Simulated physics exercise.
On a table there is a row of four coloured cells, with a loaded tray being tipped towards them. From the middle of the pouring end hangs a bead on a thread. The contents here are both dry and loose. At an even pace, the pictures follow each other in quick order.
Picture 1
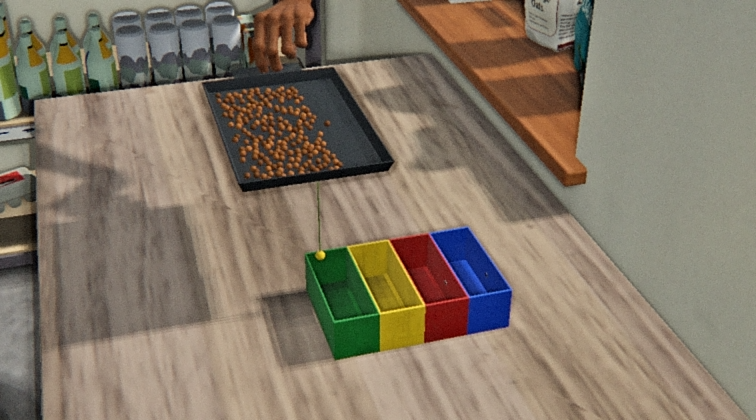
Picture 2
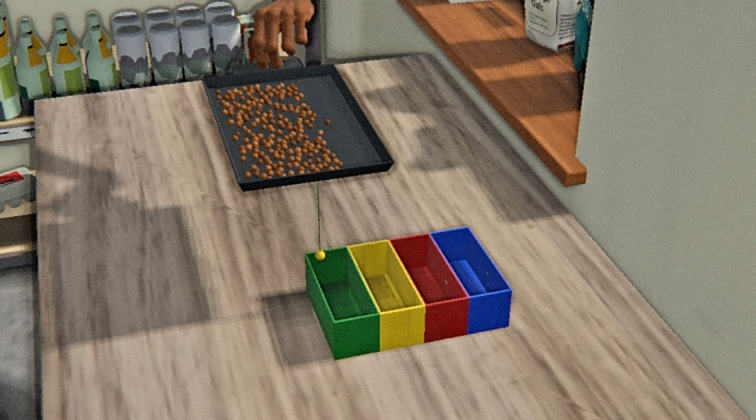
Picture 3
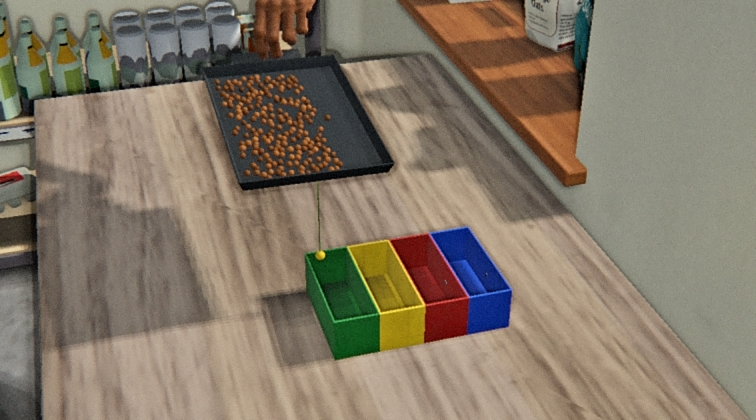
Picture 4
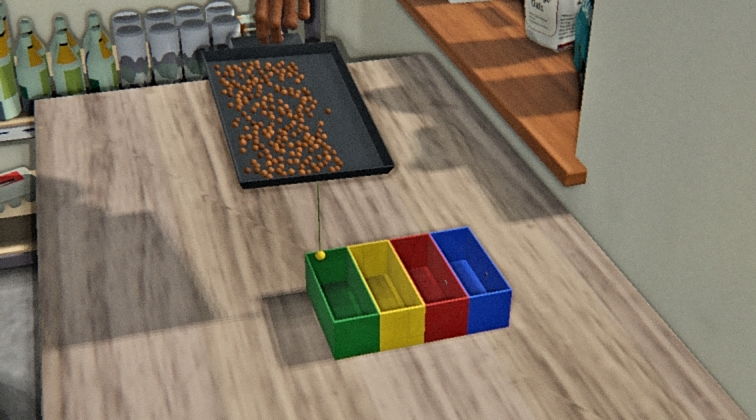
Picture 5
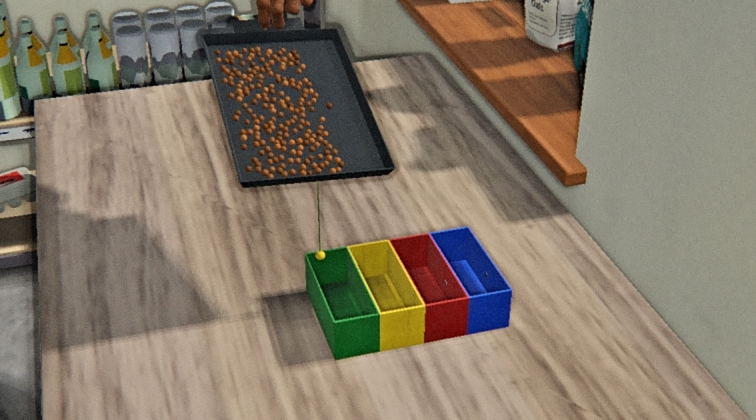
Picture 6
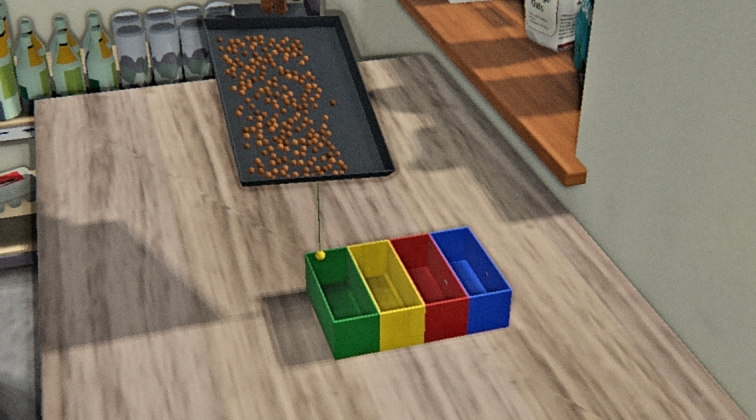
On a wooden table, a hand steadily raised the far end of a dark tray of small brown balls behind four coloured boxes, and the balls began shifting while a yellow bead hung on its thread.
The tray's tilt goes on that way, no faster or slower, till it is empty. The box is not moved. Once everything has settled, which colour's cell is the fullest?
The yellow cell is the fullest.
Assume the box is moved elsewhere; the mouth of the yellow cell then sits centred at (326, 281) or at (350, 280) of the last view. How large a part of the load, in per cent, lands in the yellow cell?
In the first position around 20 percent, in the second around 30 percent.
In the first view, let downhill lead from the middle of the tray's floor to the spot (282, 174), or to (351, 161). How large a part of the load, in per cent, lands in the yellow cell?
Near 0 % and, after that, 60 %.
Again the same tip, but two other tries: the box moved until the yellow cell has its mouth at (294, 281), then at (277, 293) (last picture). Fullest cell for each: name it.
Try one: That blue cell; try two: The blue cell.
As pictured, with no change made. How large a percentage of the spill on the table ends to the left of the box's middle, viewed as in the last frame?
80 in a hundred, roughly.
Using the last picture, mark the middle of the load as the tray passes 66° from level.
Somewhere near pixel (363, 186).
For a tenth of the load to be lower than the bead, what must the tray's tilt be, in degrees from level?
About 65°.
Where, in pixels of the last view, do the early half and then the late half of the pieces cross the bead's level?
The opening part goes through (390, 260); what follows goes through (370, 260).
Soon after the last picture, tray tipped steeply; about half on the tray; a small part in the yellow cell; a small part in the red cell; a stray few in the green cell; about a quarter falling or outside the box.
A little later, tray tipped past a quarter turn; about half in the yellow cell; about a quarter in the green cell; about a quarter in the red cell; a stray few in the blue cell; a small part falling or outside the box.
Later still, tray tipped past a quarter turn; about half in the yellow cell; about a quarter in the green cell; about a quarter in the red cell; a stray few in the blue cell; a small part falling or outside the box.
At rest, tray tipped past a quarter turn; about half in the yellow cell; about a quarter in the green cell; about a quarter in the red cell; a stray few in the blue cell; a small part outside the box.
